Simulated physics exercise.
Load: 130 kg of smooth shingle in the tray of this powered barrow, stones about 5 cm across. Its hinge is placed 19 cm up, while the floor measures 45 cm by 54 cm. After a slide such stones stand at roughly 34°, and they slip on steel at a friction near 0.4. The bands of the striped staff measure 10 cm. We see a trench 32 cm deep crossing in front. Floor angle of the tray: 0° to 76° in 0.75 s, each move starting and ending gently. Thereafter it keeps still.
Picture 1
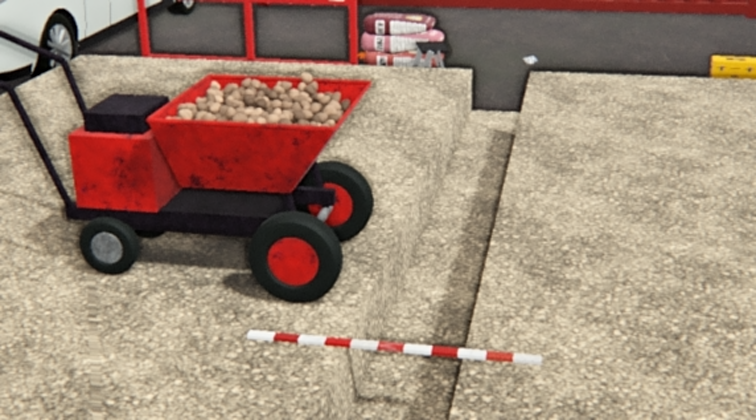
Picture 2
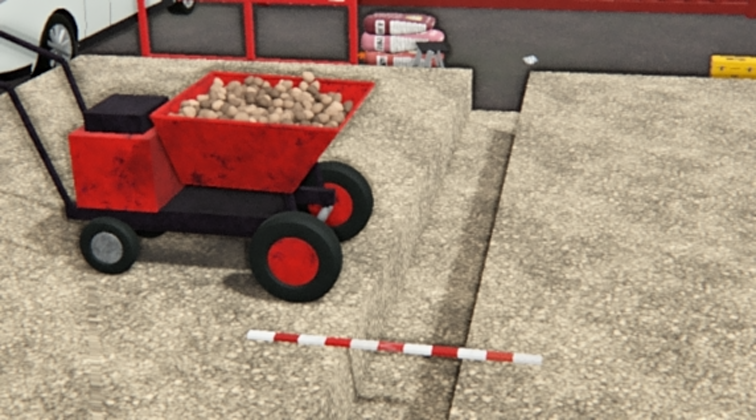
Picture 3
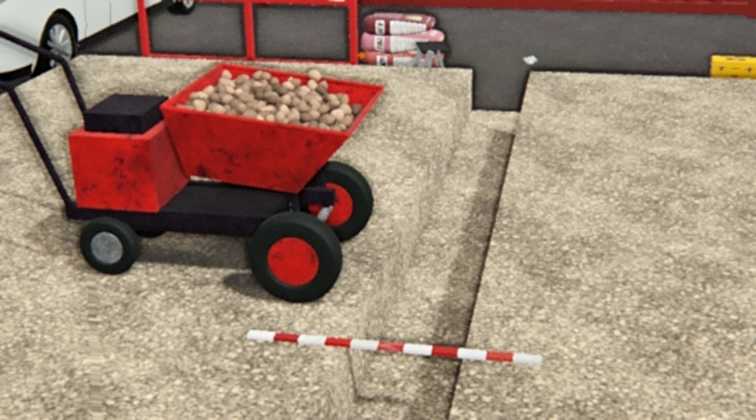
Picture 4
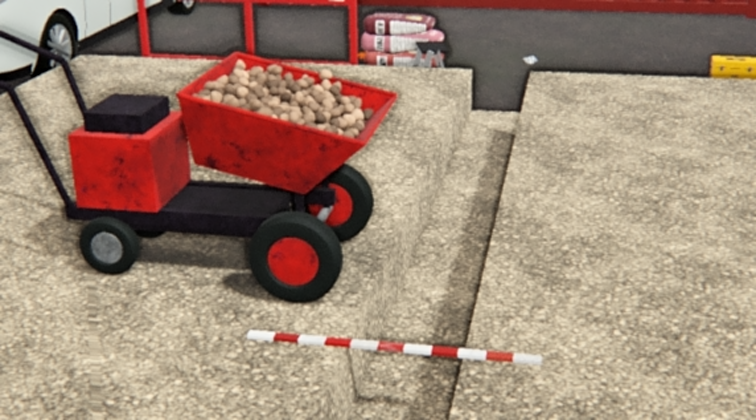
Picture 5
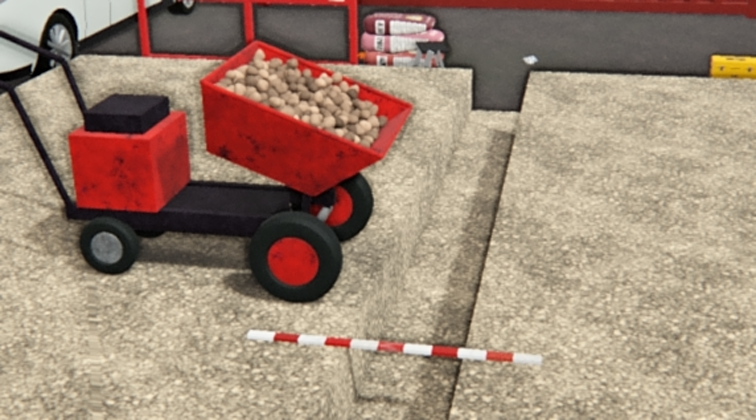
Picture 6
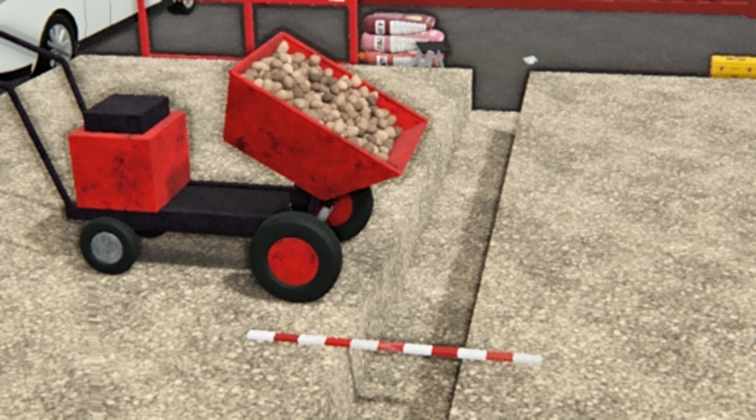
The clip shows a small red dumper loaded with brown stones, standing beside a trench with a red-and-white striped staff in front. The wheels stay still while its tray steadily tilts, the left end rising and the right lip lowering.
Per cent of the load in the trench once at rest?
About 33 %.
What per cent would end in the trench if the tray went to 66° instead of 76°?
Close to 40 per cent then.
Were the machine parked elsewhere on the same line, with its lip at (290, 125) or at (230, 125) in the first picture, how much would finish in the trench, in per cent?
Result: Close to 80 then close to 100 per cent.
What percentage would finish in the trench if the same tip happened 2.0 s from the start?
That works out at about 50 in a hundred.
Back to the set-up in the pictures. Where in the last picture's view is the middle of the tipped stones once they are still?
In the last view, about (524, 279).
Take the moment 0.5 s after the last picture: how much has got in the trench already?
By then, around 10 percent.
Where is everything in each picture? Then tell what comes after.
The first frame shows lip at (334, 130), floor tilted 0°, highest stones at (276, 88).
In the second frame, the tray is at 2°, its lip at (338, 131); the top of the load is at (257, 87).
In the third frame, the tray is at 6°, its lip at (349, 136); the top of the load is at (248, 81).
In the fourth frame, the tray is at 12°, its lip at (364, 144); the top of the load is at (250, 74).
In the fifth frame, the tray is at 21°, its lip at (382, 157); the top of the load is at (258, 65).
The sixth frame shows lip at (400, 174), floor tilted 30°, highest stones at (276, 59).
Then, 0.2 s after the last picture the floor is at 64°, 100 % in the tray; the foremost stones are at (448, 217).
Then, 0.5 s after the last picture the floor is at 76°, 47 % in the tray, 11 % in the trench, 42 % past the trench; the foremost stones are at (574, 293).
Then, 0.9 s after the last picture the floor is at 76°, 9 % in the tray, 23 % in the trench, 68 % past the trench; the foremost stones are past the picture's edge.
Then, 2.8 s after the last picture the floor is at 76°, 0 % in the tray, 33 % in the trench, 67 % past the trench; the foremost stones are past the picture's edge.
